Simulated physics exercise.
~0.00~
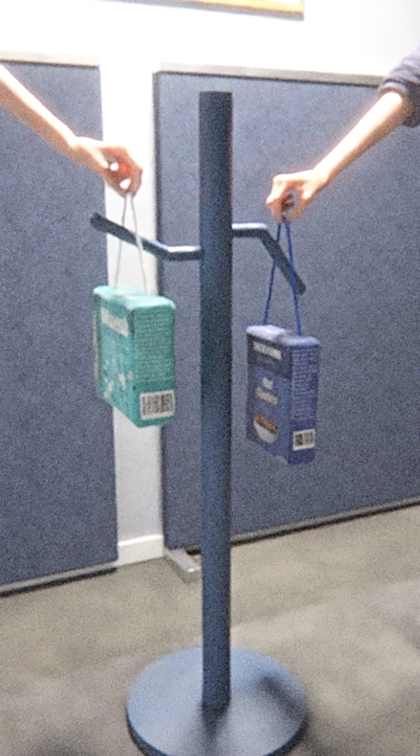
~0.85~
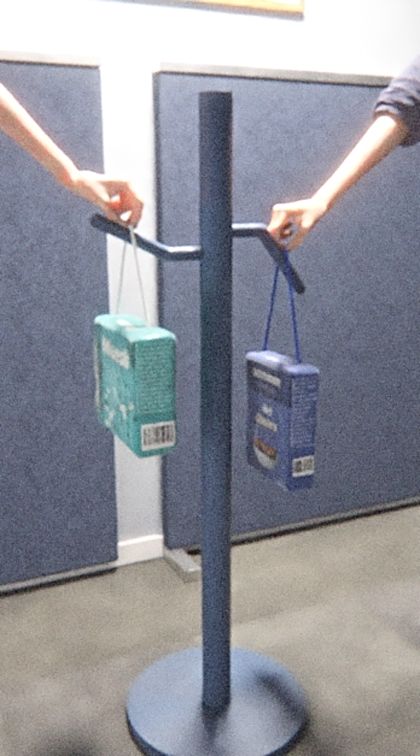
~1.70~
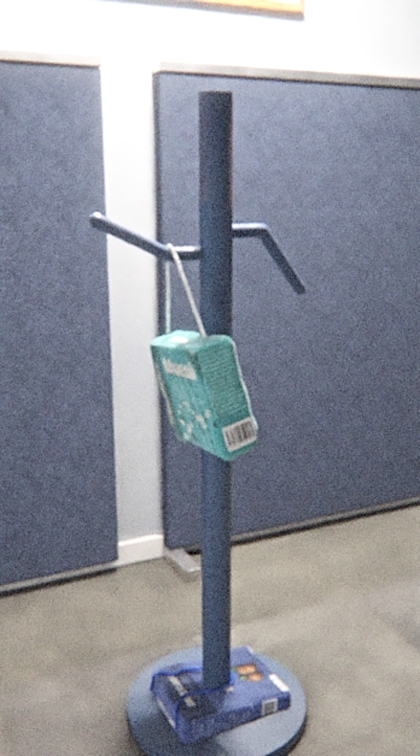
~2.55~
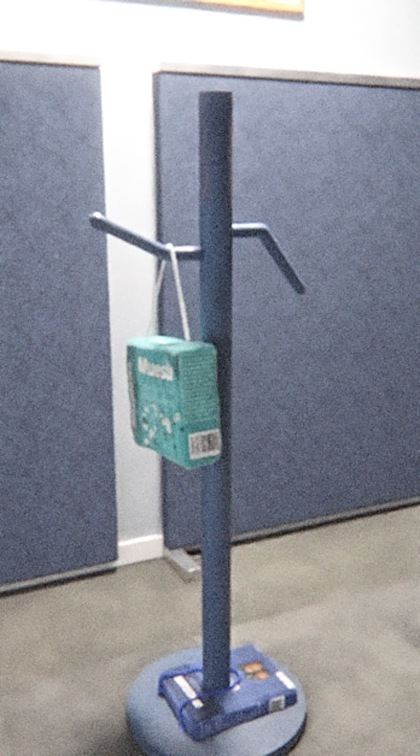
The clip opens with two hands reaching in from opposite sides of a dark blue coat stand, the left one holding a turquoise bag by its loop and the right one a blue bag. Both hands lower the bags onto the stand's bent pegs, the left rising outward and the right sloping down. Once the hands are gone, the turquoise bag hangs tilted close to the pole, while the blue bag has dropped from its peg and lies on its side across the round base. The turquoise bag then swings slightly left and straightens, still hanging, as the blue bag stays down below.
